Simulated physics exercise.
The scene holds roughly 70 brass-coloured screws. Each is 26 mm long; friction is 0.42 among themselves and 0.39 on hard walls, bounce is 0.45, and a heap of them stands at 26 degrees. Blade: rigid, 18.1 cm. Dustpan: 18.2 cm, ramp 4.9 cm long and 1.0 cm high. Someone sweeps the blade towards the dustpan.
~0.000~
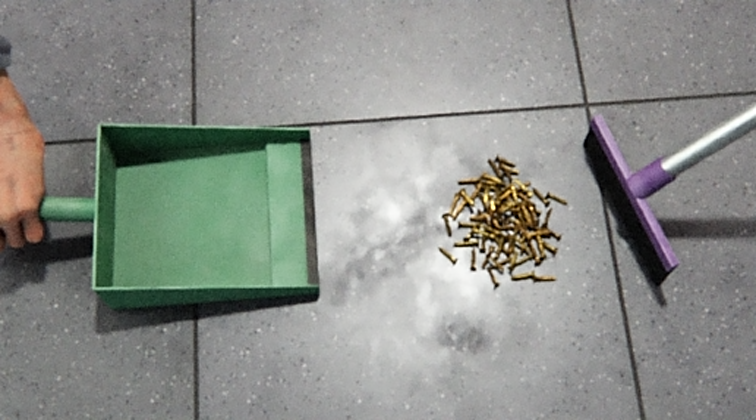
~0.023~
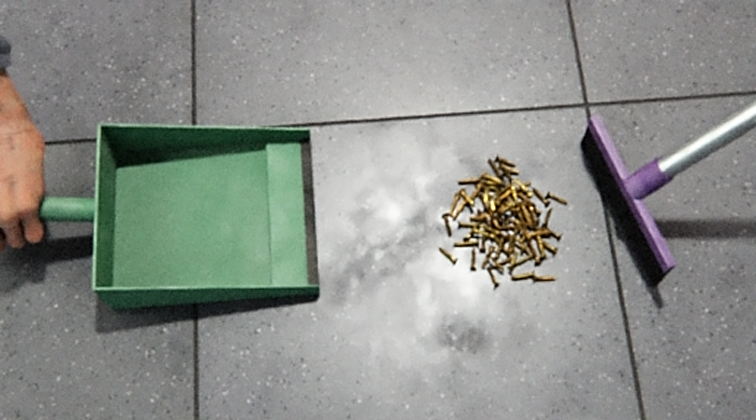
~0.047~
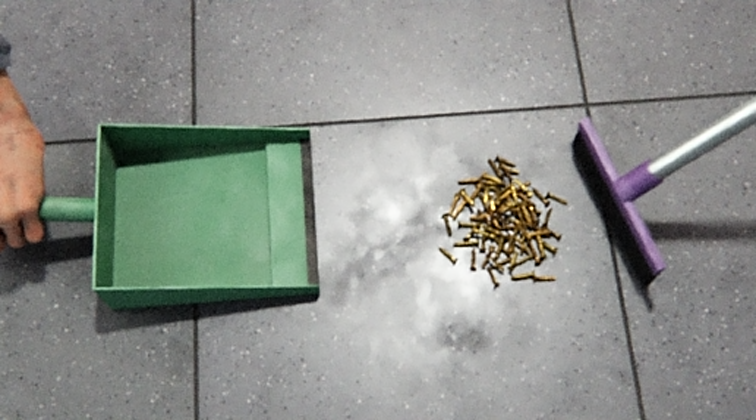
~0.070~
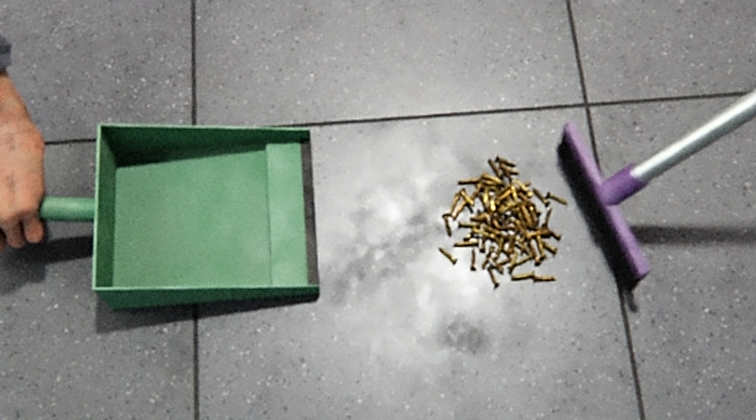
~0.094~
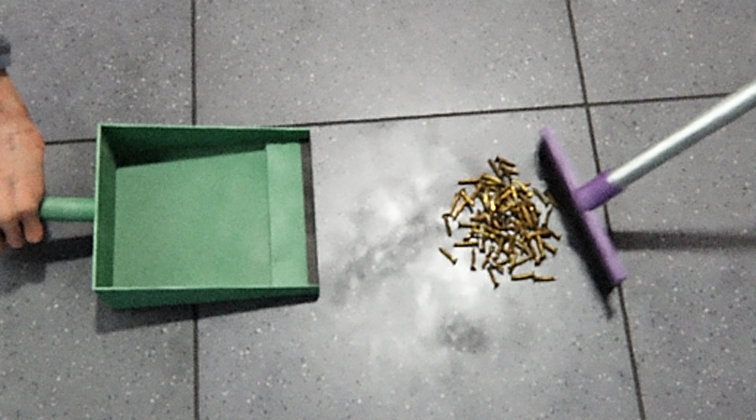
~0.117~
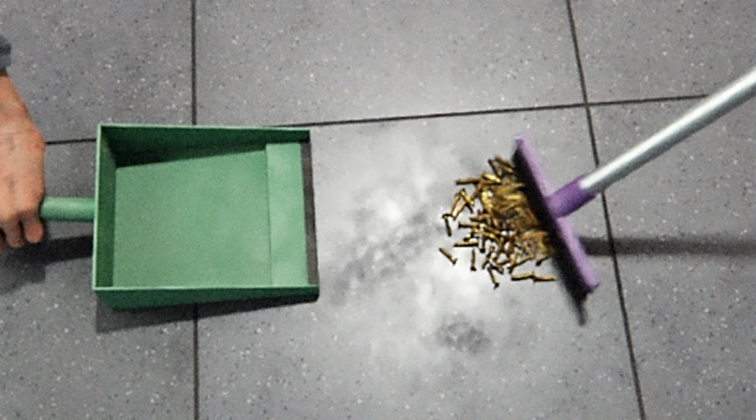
A purple blade on a pale metal pole slides leftward across a grey tiled floor, seen from above by a still camera. A hand at the left edge holds a green dustpan motionless, its open side facing a loose heap of brass-coloured screws right of centre. The blade moves slowly at first, then farther, reaching the heap and pressing into its right side.
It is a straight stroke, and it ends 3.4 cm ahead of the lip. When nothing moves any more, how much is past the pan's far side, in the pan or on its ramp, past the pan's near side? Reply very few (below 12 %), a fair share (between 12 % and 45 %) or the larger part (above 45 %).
Past the pan's far side - very few; in the pan or on its ramp - a fair share; past the pan's near side - a fair share.
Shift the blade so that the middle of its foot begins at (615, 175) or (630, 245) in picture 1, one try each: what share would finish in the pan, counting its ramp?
About 35 and 20 per cent.
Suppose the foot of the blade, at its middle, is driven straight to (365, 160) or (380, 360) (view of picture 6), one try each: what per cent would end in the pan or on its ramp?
Roughly 25 % and 5 %.
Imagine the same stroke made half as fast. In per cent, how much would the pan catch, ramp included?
Share: Close to 5 %.
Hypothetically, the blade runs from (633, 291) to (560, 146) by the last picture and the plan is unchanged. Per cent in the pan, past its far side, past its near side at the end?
Pan 0 % / far 0 % / near 55 %.
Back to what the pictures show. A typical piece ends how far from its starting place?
24 cm or thereabouts.
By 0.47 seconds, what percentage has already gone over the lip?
30 %.
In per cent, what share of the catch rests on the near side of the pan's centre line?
Some 90 per cent.
Then, at 0.21 s, middle of the blade 13 cm from the lip; 0 % over the lip, far side 0 %, near side 15 %.
After 0.27 s, middle of the blade 8 cm from the lip; 0 % over the lip, far side 0 %, near side 30 %.
Then, at 0.47 s, middle of the blade 6 cm from the lip; 30 % over the lip, far side 0 %, near side 35 %.
In the end, at 1.6 s, far side 0 %, pan 30 %, near side 35 %, in front of the lip or behind the blade 35 %.
